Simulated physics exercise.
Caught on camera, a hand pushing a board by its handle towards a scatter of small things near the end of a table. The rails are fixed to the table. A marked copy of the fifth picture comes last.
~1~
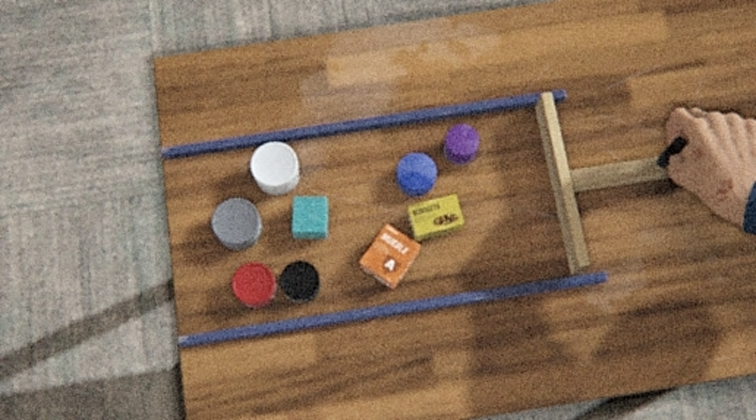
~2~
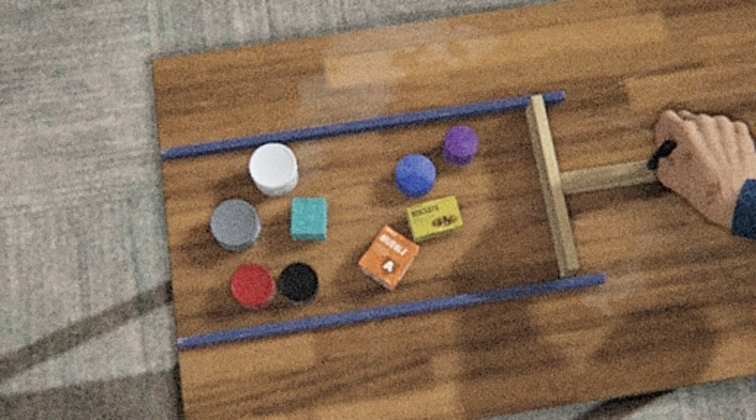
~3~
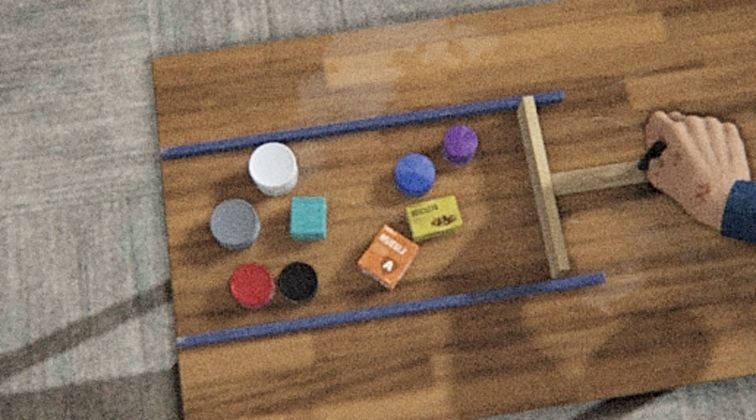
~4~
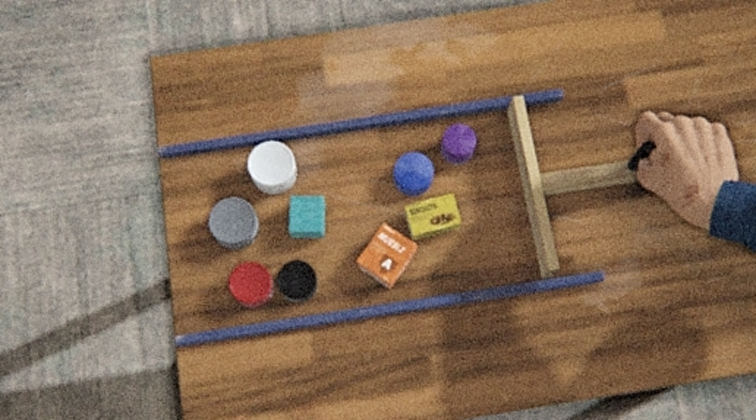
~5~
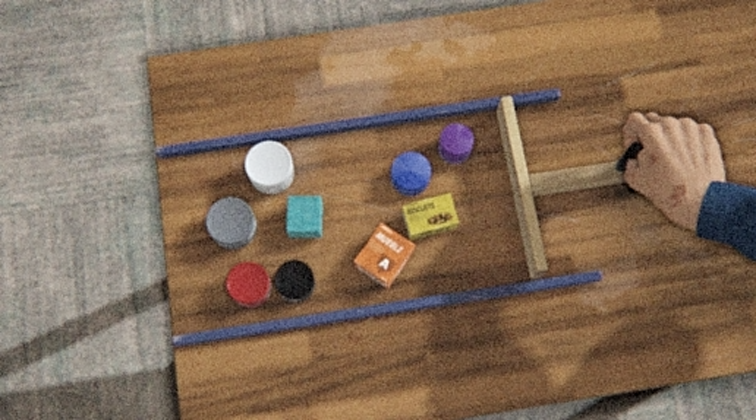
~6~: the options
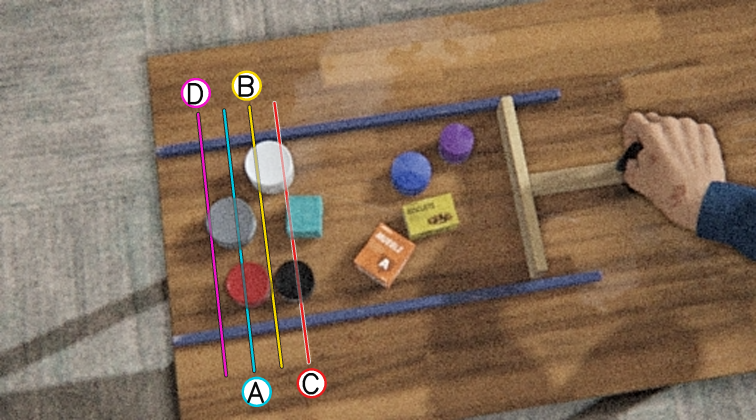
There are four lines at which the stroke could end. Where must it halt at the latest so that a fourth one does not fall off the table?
The farthest such stop is A.
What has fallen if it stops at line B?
It is the grey jar.
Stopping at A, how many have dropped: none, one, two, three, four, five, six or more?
Two.
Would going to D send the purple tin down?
No.
On the marked copy, A at (239, 235); B at (265, 231); C at (291, 227); D at (211, 239).
Following A. Soon after the start, board (422, 196); purple tin (389, 149); orange packet (376, 264).
Later, board (318, 212); grey jar (205, 227); red jar (219, 288).
In the end, board (238, 224); grey jar over the edge; red jar over the edge; two fallen.
As for the rest, B is within the limit but short; C is within the limit but short; D drops five.
